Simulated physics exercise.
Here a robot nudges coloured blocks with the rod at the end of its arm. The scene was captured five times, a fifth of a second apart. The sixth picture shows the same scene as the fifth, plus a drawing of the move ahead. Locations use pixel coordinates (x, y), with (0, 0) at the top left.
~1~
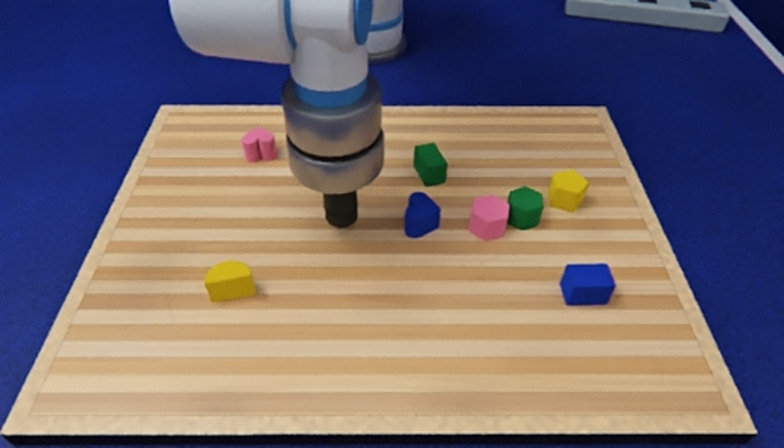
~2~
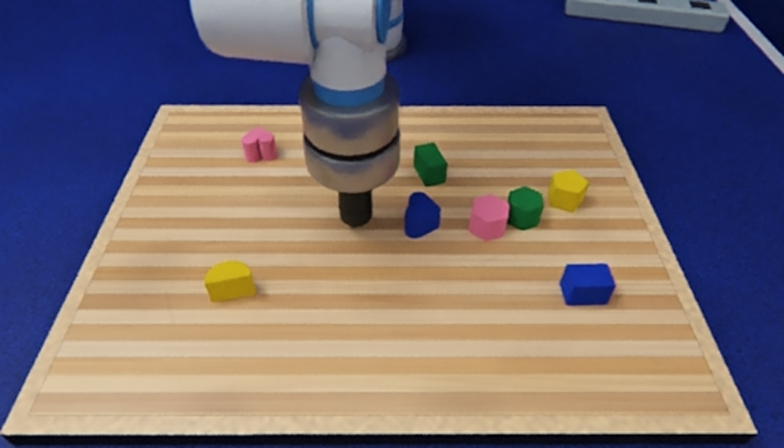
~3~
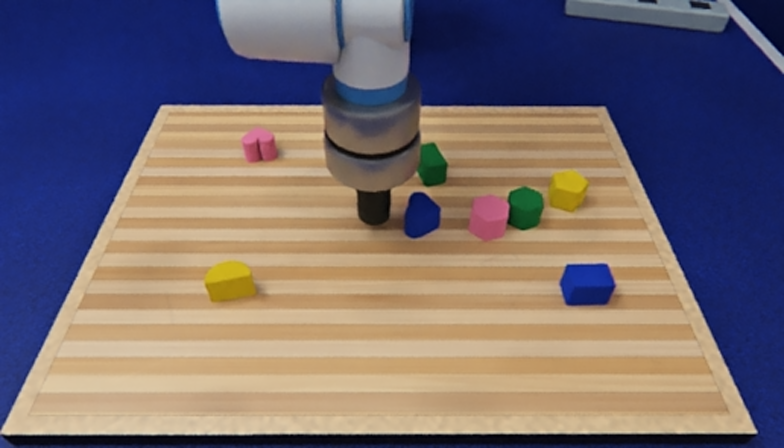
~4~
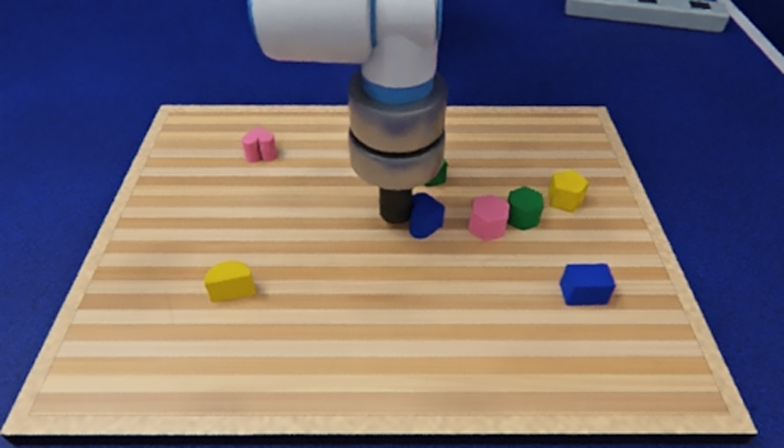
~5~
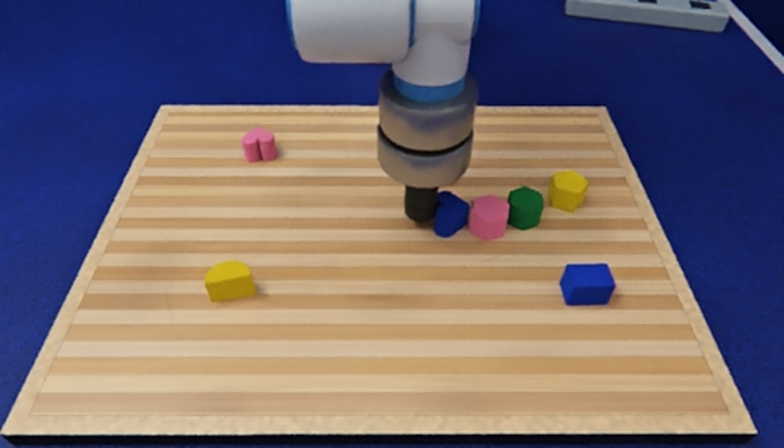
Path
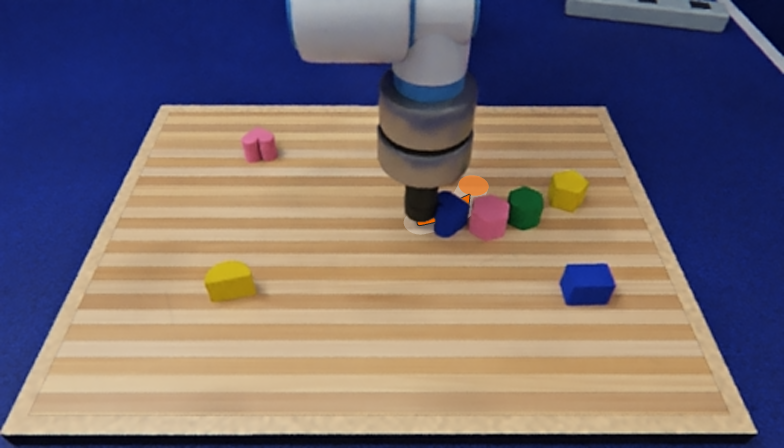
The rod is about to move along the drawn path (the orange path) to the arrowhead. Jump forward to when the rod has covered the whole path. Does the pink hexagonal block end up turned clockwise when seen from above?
I expect so.
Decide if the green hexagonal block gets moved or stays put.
Its place changes.
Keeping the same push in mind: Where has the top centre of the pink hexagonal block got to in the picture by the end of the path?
At the end it should sit near (512, 210).
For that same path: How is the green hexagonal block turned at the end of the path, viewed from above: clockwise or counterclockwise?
Seen from above, counterclockwise.
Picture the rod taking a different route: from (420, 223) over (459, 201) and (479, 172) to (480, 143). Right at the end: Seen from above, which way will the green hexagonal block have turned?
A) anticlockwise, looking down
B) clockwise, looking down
A - anticlockwise, looking down.
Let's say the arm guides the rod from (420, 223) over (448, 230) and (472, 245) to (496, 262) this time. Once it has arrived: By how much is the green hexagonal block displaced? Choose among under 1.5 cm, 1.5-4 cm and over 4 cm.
Ends 1.5 to 4 cm away.
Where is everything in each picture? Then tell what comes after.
Rod tip at (342, 217); block tops, green oblong at (431, 154); blue heart block at (421, 205); pink hexagonal block at (491, 207); green hexagonal block at (527, 198), in the first frame.
Rod at (356, 216); blocks unchanged, in the second frame.
Rod at (374, 215); blocks unchanged, in the third frame.
Rod at (396, 213); blue heart block at (425, 205), in the fourth frame.
Rod at (420, 212); green oblong hidden; blue heart block at (450, 204); pink hexagonal block at (491, 207); green hexagonal block at (527, 198), in the fifth frame.
Path on the board, from (420, 223) by way of (446, 215) and (465, 202) to (474, 185).
The first path, step by step. Halfway along, rod at (458, 199); blue heart block at (487, 192); pink hexagonal block at (512, 210), turned 40° clockwise; green hexagonal block at (542, 198), turned 35° anticlockwise.
At the end, rod at (475, 174); green oblong in place; blue heart block at (498, 186), turned 30° clockwise; pink hexagonal block at (512, 210), turned 40° clockwise; green hexagonal block at (543, 198), turned 35° anticlockwise.
